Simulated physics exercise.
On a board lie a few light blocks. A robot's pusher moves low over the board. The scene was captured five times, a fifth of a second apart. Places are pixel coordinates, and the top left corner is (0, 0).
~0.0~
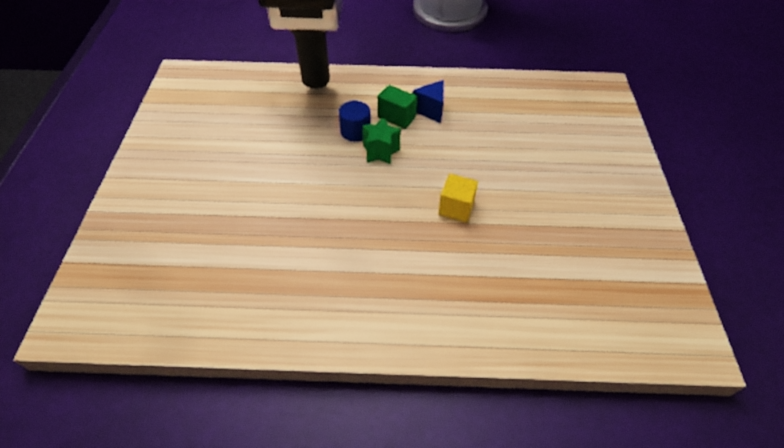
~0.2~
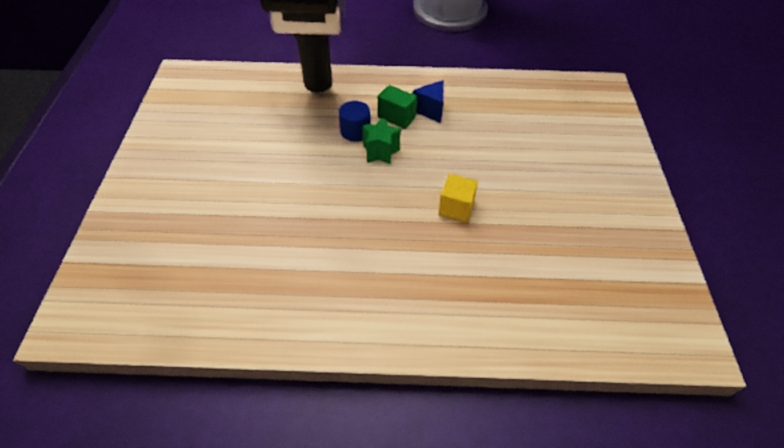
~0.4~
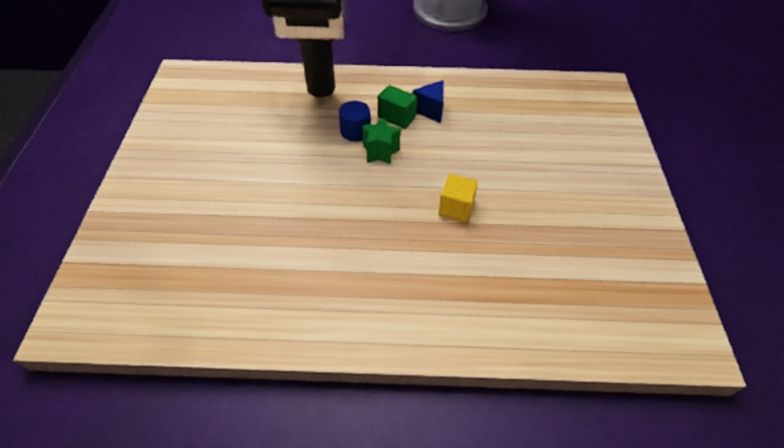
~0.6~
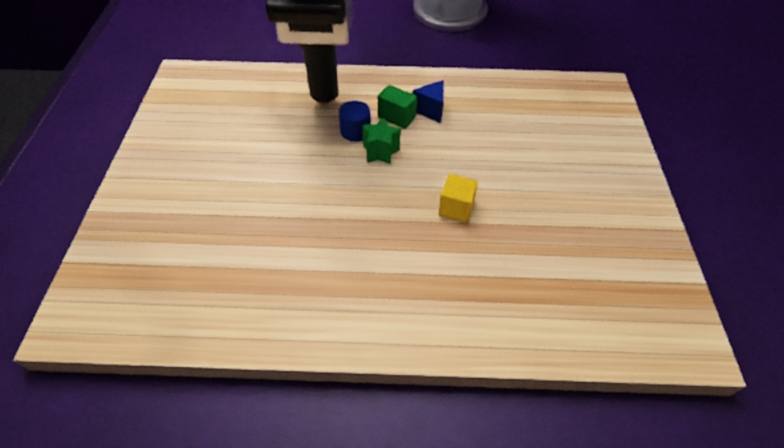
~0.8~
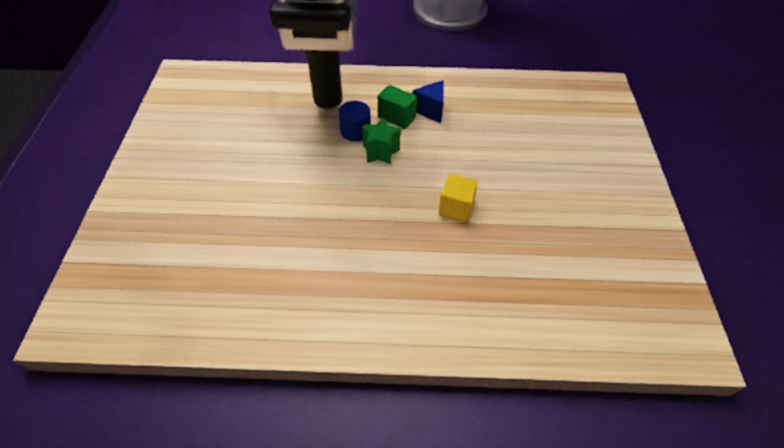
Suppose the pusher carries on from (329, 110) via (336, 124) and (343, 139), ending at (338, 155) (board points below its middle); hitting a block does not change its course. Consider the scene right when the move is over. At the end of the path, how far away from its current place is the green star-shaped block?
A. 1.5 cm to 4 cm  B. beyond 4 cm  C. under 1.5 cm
A - 1.5 cm to 4 cm.
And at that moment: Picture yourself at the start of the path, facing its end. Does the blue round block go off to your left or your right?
So, looking from the first point of the path to the last, the blue round block moves leftwards.
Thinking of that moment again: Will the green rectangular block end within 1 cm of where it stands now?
Yes, that is what happens.
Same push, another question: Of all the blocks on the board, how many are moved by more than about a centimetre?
I reckon the push displaces two of the blocks by more than 1 cm.
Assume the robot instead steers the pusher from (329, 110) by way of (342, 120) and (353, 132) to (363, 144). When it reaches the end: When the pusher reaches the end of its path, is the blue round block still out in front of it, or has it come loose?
Before the pusher.
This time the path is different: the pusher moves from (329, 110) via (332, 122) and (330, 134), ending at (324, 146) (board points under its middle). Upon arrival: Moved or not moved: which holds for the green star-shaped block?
The block you're asking about stays where it is.
On the path given first. Halfway along, pusher at (339, 121); blue round block at (367, 119); green star-shaped block at (386, 135).
At the end, pusher at (337, 144); blue round block at (373, 125); green star-shaped block at (395, 140), turned 15° anticlockwise; green rectangular block not moved.
